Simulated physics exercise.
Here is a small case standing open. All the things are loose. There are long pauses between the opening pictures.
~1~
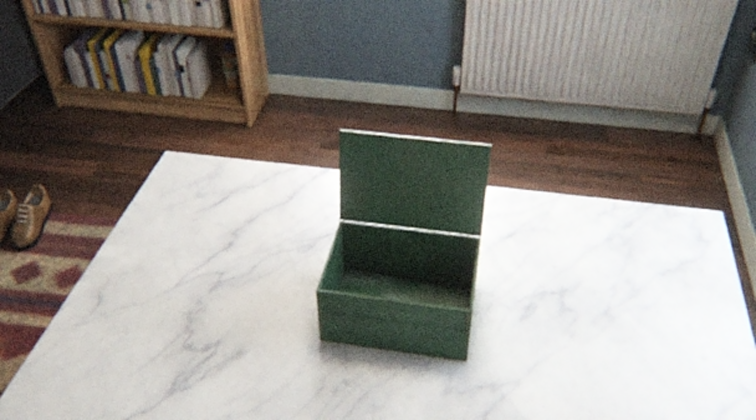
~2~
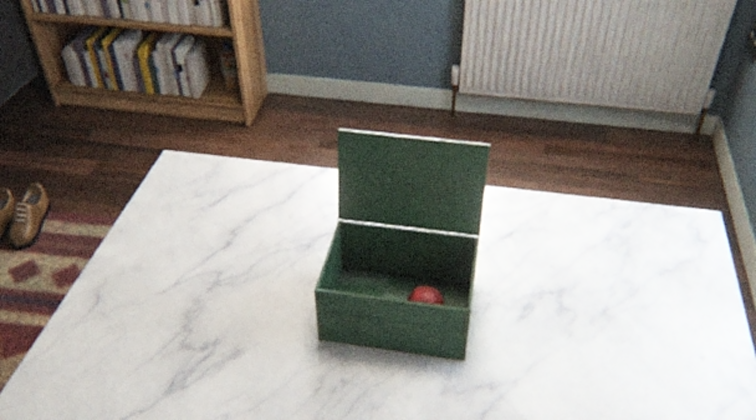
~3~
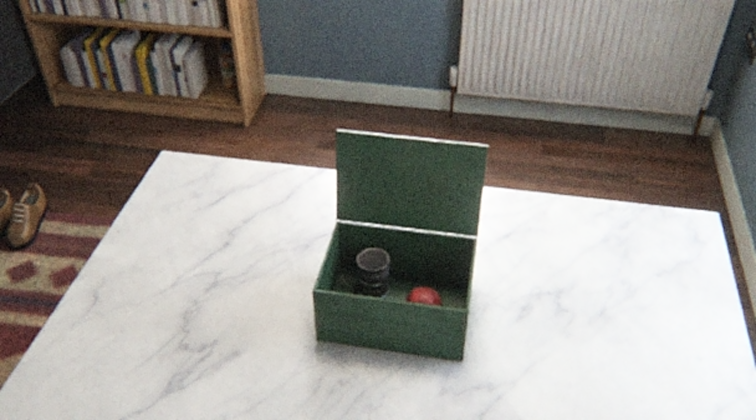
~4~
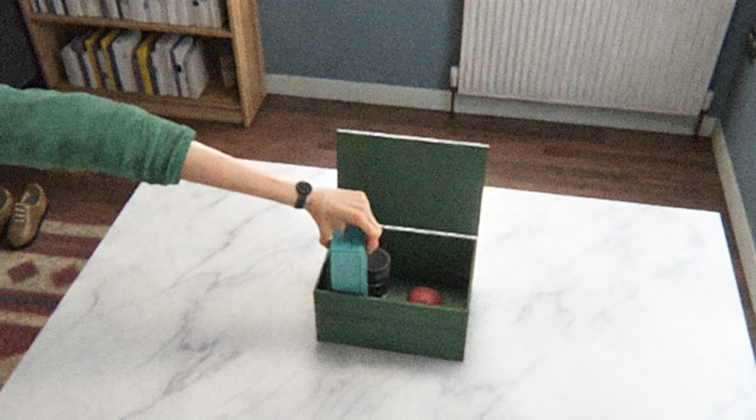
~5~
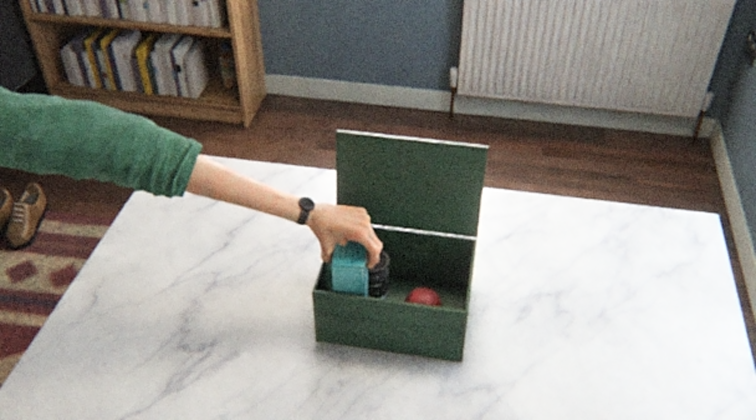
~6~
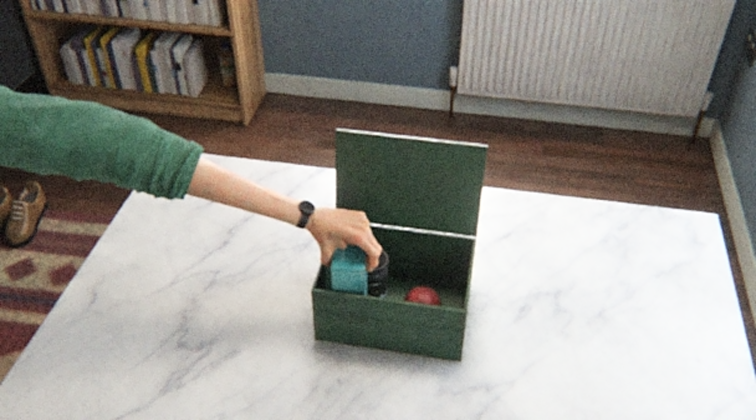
A red object and then a dark tin appeared inside an open green case on a marble table, and then a hand reached in from the left and lowered a turquoise carton beside the tin.
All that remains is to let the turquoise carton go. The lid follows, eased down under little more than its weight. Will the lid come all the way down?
In the end the lid is held up.
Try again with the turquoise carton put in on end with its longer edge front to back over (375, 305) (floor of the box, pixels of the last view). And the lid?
Then it shuts flat.
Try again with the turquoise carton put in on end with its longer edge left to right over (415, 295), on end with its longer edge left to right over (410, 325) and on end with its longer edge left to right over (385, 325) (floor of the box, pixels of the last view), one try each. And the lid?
First try: It is held up; second try: It closes; third try: It will not close.
Then, 1.10 s on from there, lid starting down.
Then, 1.40 s on from there, lid 71° above the rim.
Then, 1.60 s on from there, lid 53° above the rim.
Then, 1.80 s on from there, lid 27° above the rim.
In the end, lid 26° above the rim; all 3 unmoved. At the end, from the last picture's camera, turquoise carton near (350, 289).
